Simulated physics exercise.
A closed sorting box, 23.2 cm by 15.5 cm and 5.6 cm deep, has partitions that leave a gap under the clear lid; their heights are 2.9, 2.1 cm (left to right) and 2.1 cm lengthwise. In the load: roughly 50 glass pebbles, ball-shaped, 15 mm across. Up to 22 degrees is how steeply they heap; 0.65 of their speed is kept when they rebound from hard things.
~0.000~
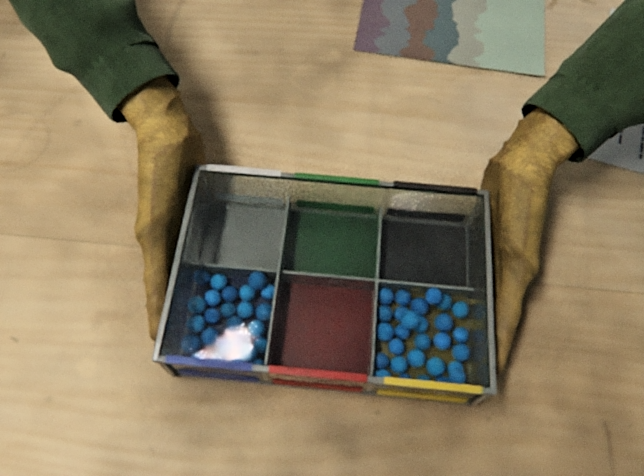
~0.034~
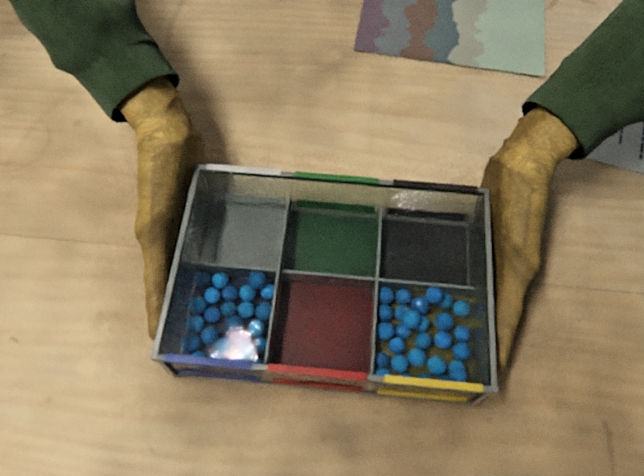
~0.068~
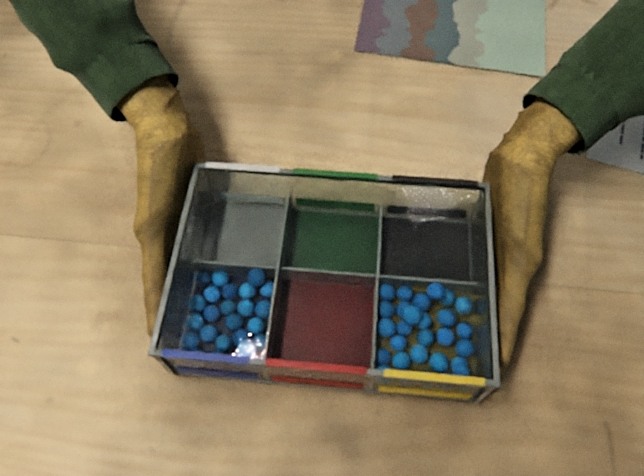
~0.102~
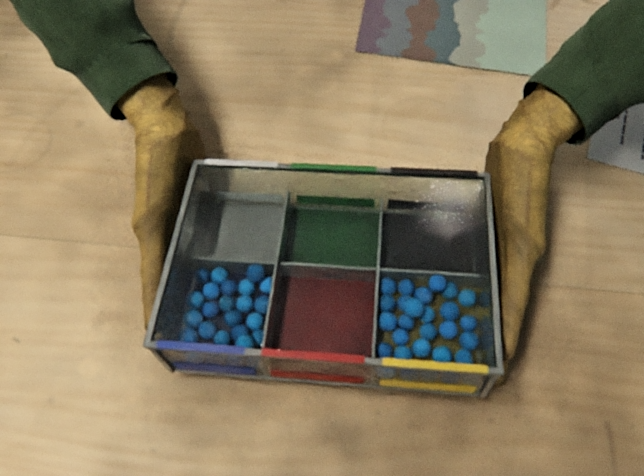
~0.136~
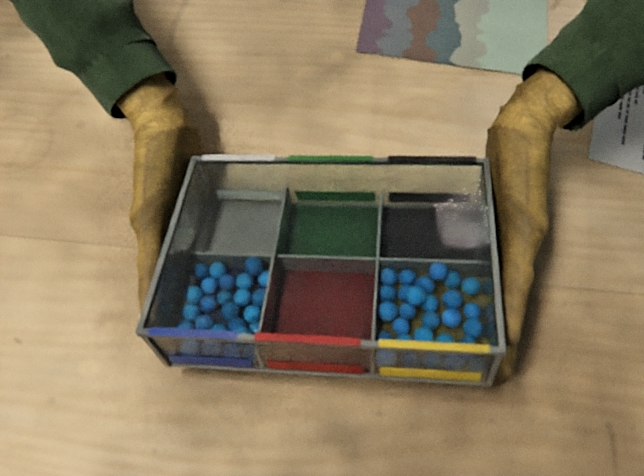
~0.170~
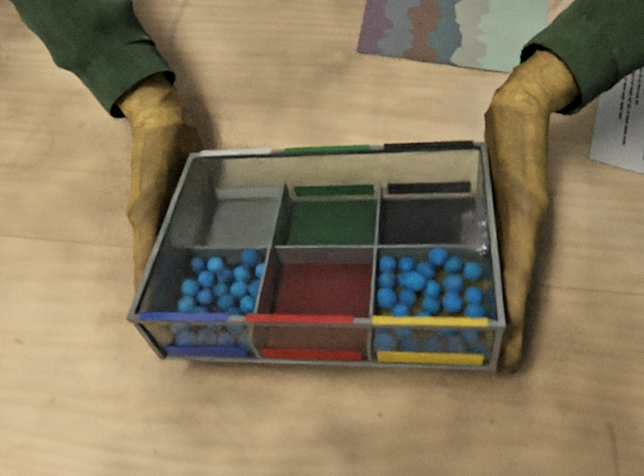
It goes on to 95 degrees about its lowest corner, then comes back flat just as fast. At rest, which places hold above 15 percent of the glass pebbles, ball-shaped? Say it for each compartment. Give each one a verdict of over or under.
Red - under; blue - under; green - over; yellow - under; white - over; black - under.
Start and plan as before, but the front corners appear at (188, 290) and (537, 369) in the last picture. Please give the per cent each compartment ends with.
Red 0; blue 0; green 15; yellow 25; white 0; black 60.
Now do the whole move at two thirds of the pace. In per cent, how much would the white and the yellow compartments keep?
Per cent held - white: 60, yellow: 0.
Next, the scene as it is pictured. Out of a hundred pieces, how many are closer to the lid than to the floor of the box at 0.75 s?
80 per cent, give or take.
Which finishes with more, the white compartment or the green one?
White compartment.
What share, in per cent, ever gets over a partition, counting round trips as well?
Estimate: Near 95 %.
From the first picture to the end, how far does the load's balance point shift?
About 10.0 cm.
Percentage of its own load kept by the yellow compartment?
0 %.
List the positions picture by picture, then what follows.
In the first picture, box tilt 0 degrees, front corners at (159, 356) and (490, 389); blue 45 %, yellow 55 %.
In the second picture, box tilt 1 degrees, front corners at (159, 355) and (490, 387).
In the third picture, box tilt 3 degrees, front corners at (156, 350) and (493, 381), lowest corner left back.
In the fourth picture, box tilt 7 degrees, front corners at (151, 342) and (496, 369), lowest corner left back.
In the fifth picture, box tilt 12 degrees, front corners at (144, 330) and (498, 348), lowest corner left back.
In the sixth picture, box tilt 17 degrees, front corners at (135, 316) and (498, 322), lowest corner left back; blue 45 %, yellow 55 %. Its pace works out near 155 degrees a second.
After 0.75 s, tilt 95 degrees; blue 35 %, green 5 %, yellow 35 %, white 15 %, black 10 %.
After 1.13 s, tilt 41 degrees; blue 5 %, green 25 %, white 65 %, black 5 %.
Then, at 1.60 s, tilt 0 degrees; blue 5 %, green 25 %, white 65 %, black 5 %.
By 2.5 s all is still; red 0 %, blue 5 %, green 25 %, yellow 0 %, white 65 %, black 5 %.
